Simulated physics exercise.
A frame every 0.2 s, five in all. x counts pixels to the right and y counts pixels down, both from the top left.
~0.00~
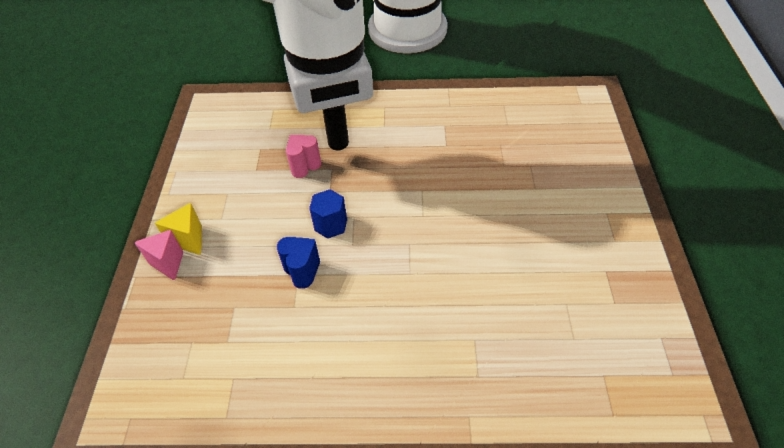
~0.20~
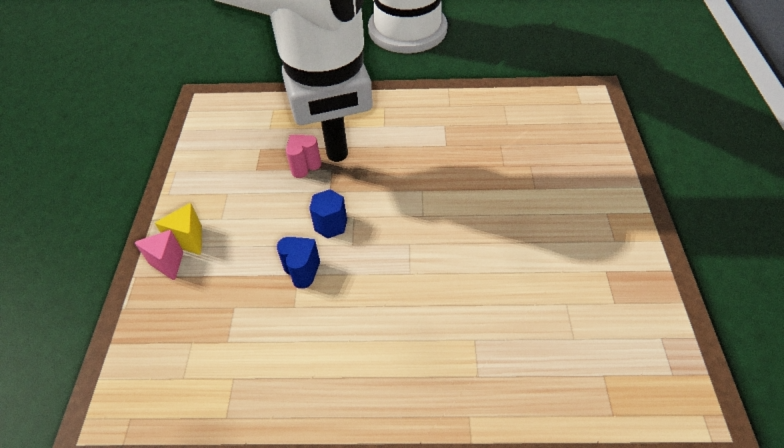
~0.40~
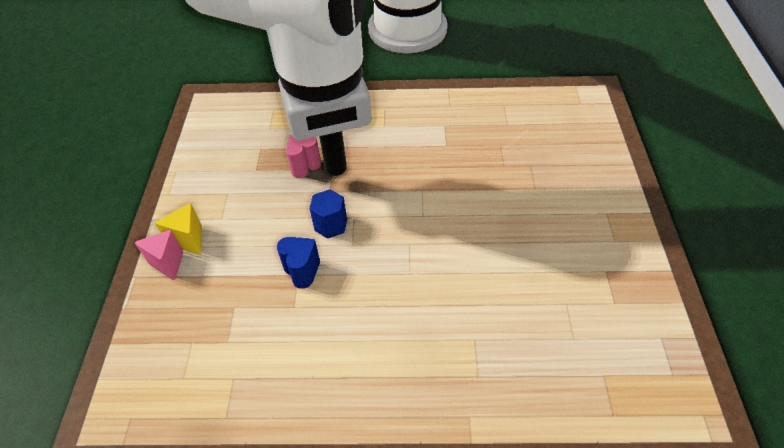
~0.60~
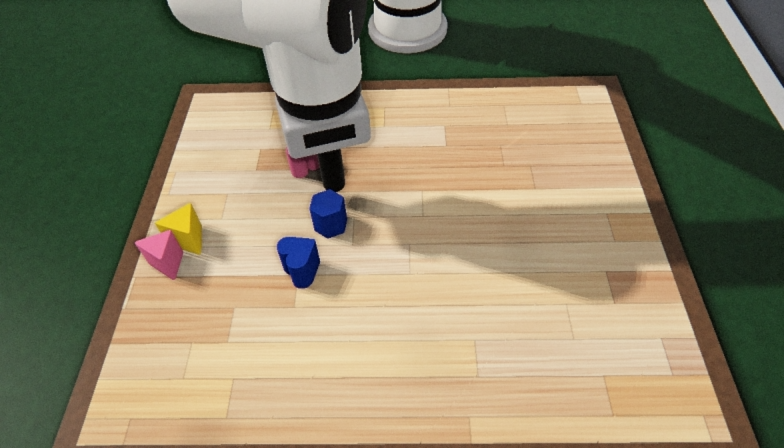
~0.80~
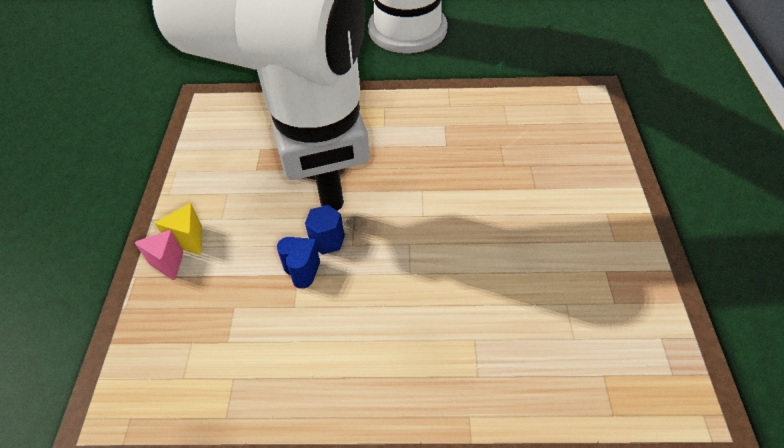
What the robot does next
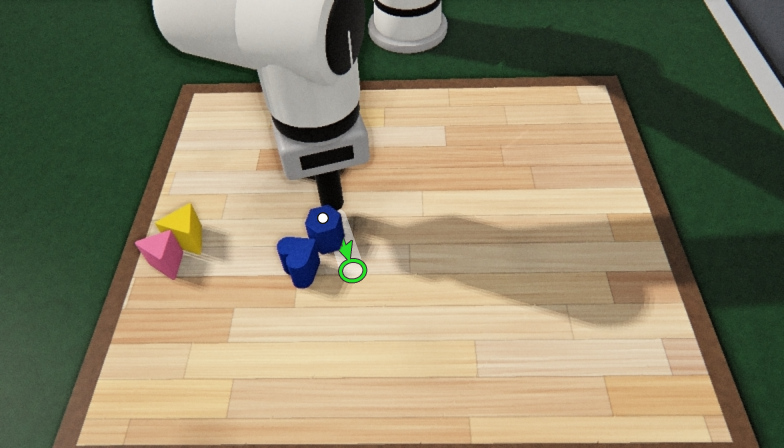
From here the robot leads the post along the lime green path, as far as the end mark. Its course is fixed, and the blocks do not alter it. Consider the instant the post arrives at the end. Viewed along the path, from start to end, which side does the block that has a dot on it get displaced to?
Goes right.
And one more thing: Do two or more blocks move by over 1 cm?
I believe so.
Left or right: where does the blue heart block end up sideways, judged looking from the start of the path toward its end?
My prediction: Rightwards.
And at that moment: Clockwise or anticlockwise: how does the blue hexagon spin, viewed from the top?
The turn is clockwise.
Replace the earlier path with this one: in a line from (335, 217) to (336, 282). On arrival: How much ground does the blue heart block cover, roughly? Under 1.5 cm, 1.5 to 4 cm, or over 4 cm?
Verdict: From 1.5 to 4 cm.
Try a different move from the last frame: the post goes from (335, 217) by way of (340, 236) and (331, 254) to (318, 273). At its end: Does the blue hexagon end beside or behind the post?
The answer is no.
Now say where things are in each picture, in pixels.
The first picture shows lower end of the post at (339, 145), tops of blocks, blue heart block at (296, 250), blue hexagon at (327, 202).
The second picture shows post at (338, 156), blocks as before.
The third picture shows post at (336, 169), blocks as before.
The fourth picture shows post at (335, 185), blocks as before.
The fifth picture shows post at (333, 205), blue heart block at (296, 250), blue hexagon at (323, 218).
The drawn path runs from (335, 217) to (353, 271); the dot is on the blue hexagon.
What follows on the original path. Halfway along, post at (341, 231); blue heart block at (291, 258), turned 40° clockwise; blue hexagon at (324, 244), turned 25° clockwise.
At the end, post at (351, 259); blue heart block at (286, 262), turned 65° clockwise; blue hexagon at (324, 265), turned 70° clockwise.
